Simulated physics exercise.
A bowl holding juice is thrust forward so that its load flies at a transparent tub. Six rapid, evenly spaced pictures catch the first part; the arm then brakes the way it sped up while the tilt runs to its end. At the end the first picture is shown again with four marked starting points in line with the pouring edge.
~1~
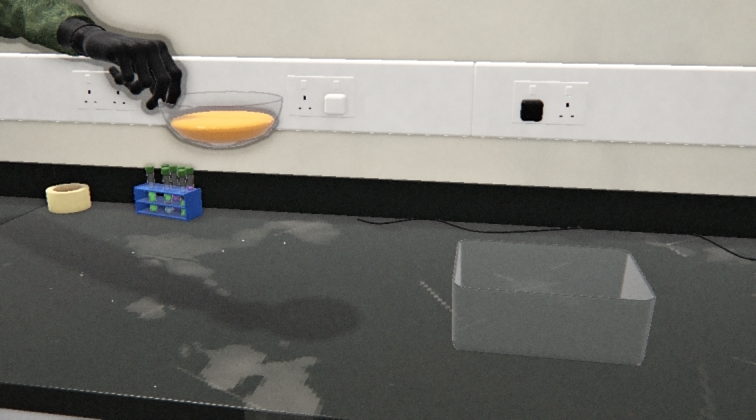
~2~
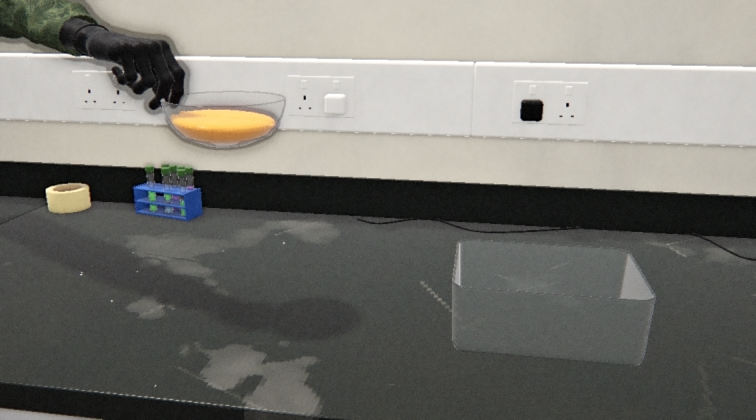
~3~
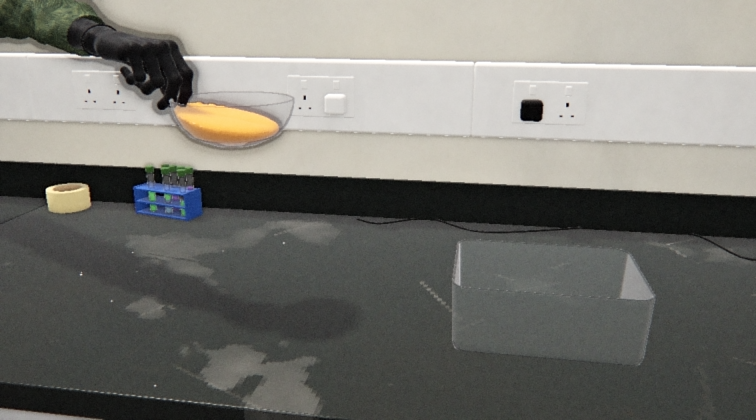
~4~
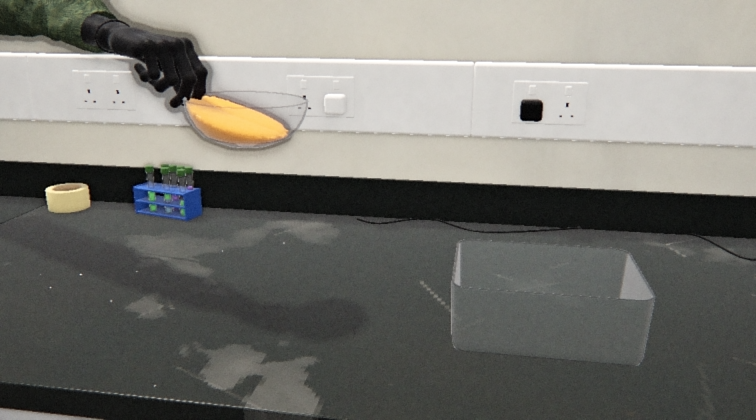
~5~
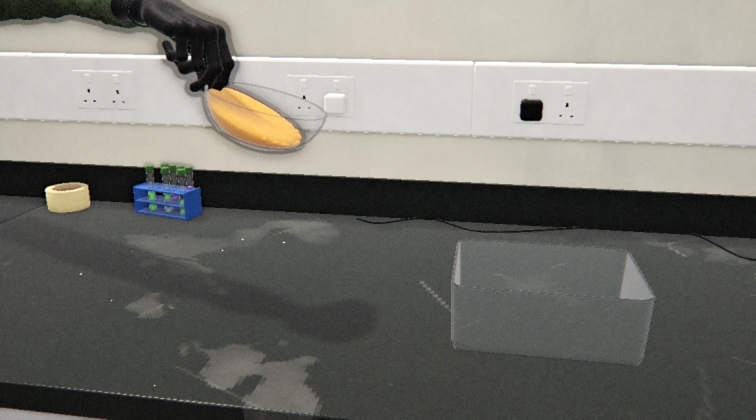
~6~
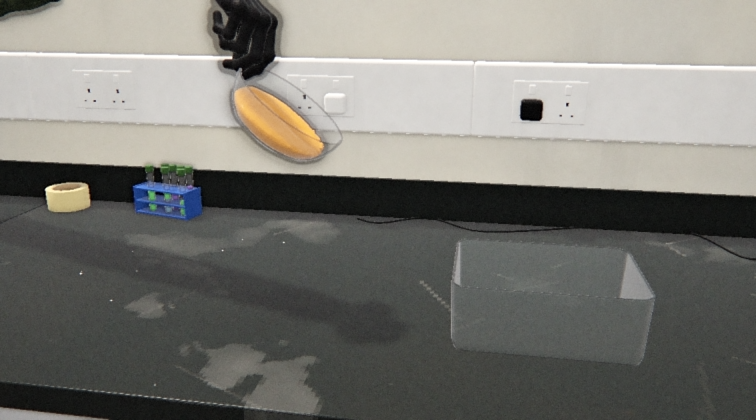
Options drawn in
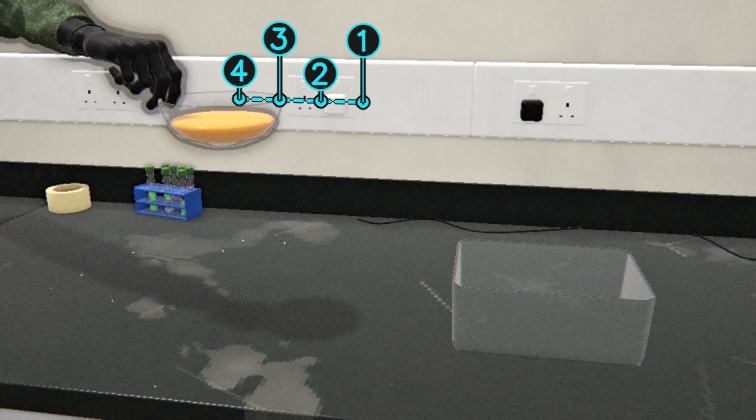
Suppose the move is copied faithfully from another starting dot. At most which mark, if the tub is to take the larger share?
Place 2 just does it.
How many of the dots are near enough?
Two of them.
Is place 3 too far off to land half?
Yes, it does.
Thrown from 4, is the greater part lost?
Yes.
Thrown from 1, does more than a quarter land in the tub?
Yes, it does.
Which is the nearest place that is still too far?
The answer is 3.
In cyan, 1 at (363, 102); 2 at (320, 101); 3 at (279, 100); 4 at (239, 98).
Choosing 1, about 71 % lands in the tub, 8 % falls short and 21 % goes beside or beyond.
Choosing 2, about 69 % lands in the tub, 18 % falls short and 13 % goes beside or beyond.
Choosing 3, about 13 % lands in the tub, 82 % falls short and 5 % goes beside or beyond.
Choosing 4, about 0 % lands in the tub, 99 % falls short.
